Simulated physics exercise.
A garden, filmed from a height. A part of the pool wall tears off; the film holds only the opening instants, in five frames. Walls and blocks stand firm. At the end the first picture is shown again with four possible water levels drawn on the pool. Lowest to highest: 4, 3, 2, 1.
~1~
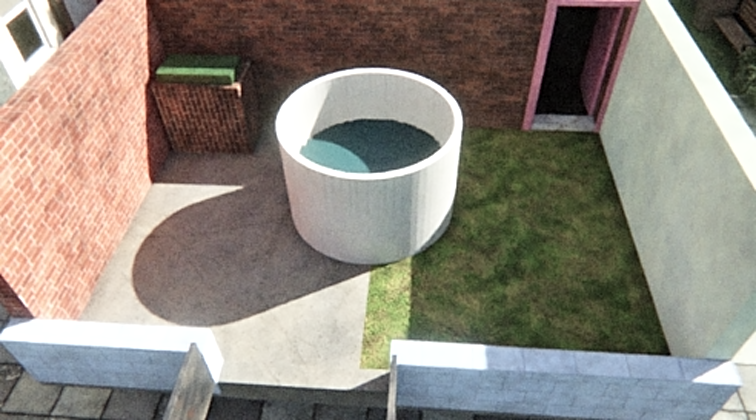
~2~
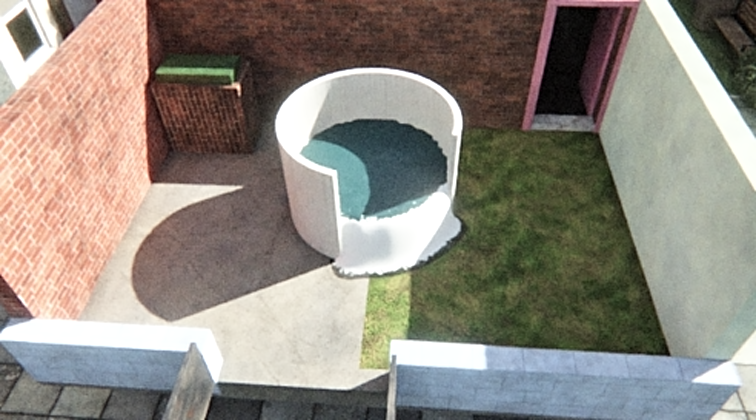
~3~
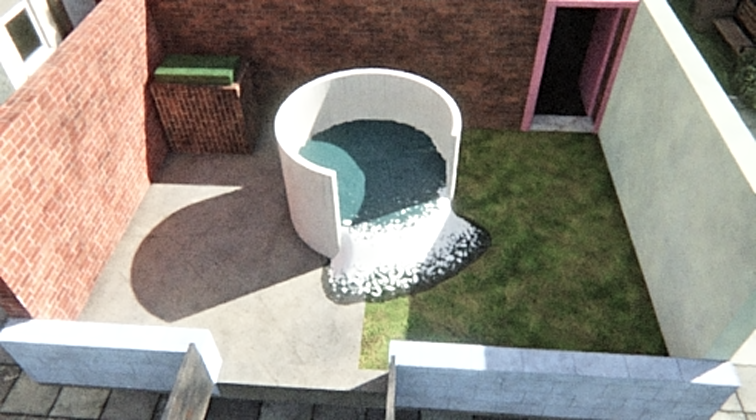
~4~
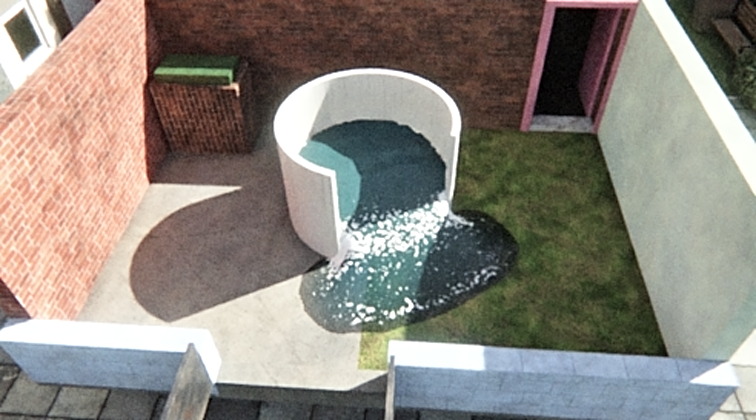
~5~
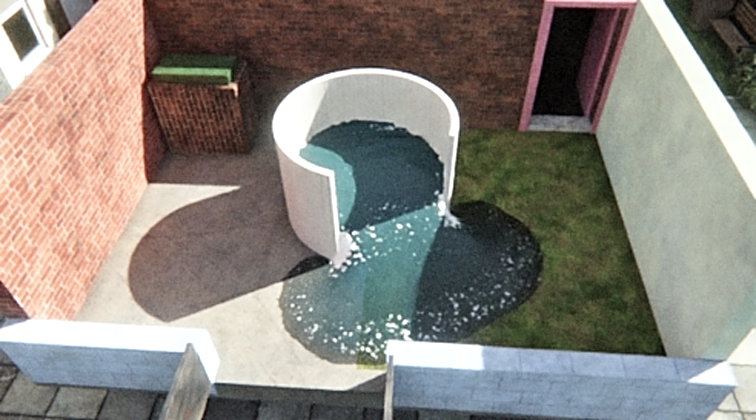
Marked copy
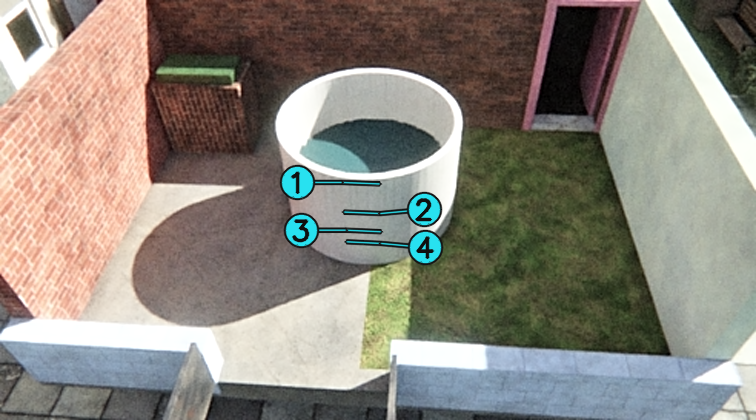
Water pours out through a gap in the round white pool and spreads across the yard.
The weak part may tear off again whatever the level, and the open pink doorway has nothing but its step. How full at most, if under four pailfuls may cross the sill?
Go for 3.
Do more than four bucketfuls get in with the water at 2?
Yes, that goes wrong.
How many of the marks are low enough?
Two of the four.
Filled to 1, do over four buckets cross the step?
Yes, it does.
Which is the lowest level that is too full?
Here it is level 2.
On the marked copy, 1 at (360, 183); 2 at (362, 212); 3 at (363, 230); 4 at (363, 242); from the bottom up 4, 3, 2, 1.
Choosing 1, dozens of bucketfuls pour in.
Choosing 2, about 11 bucketfuls get in.
Choosing 3, a bucket or two gets in.
Choosing 4, nothing gets over.
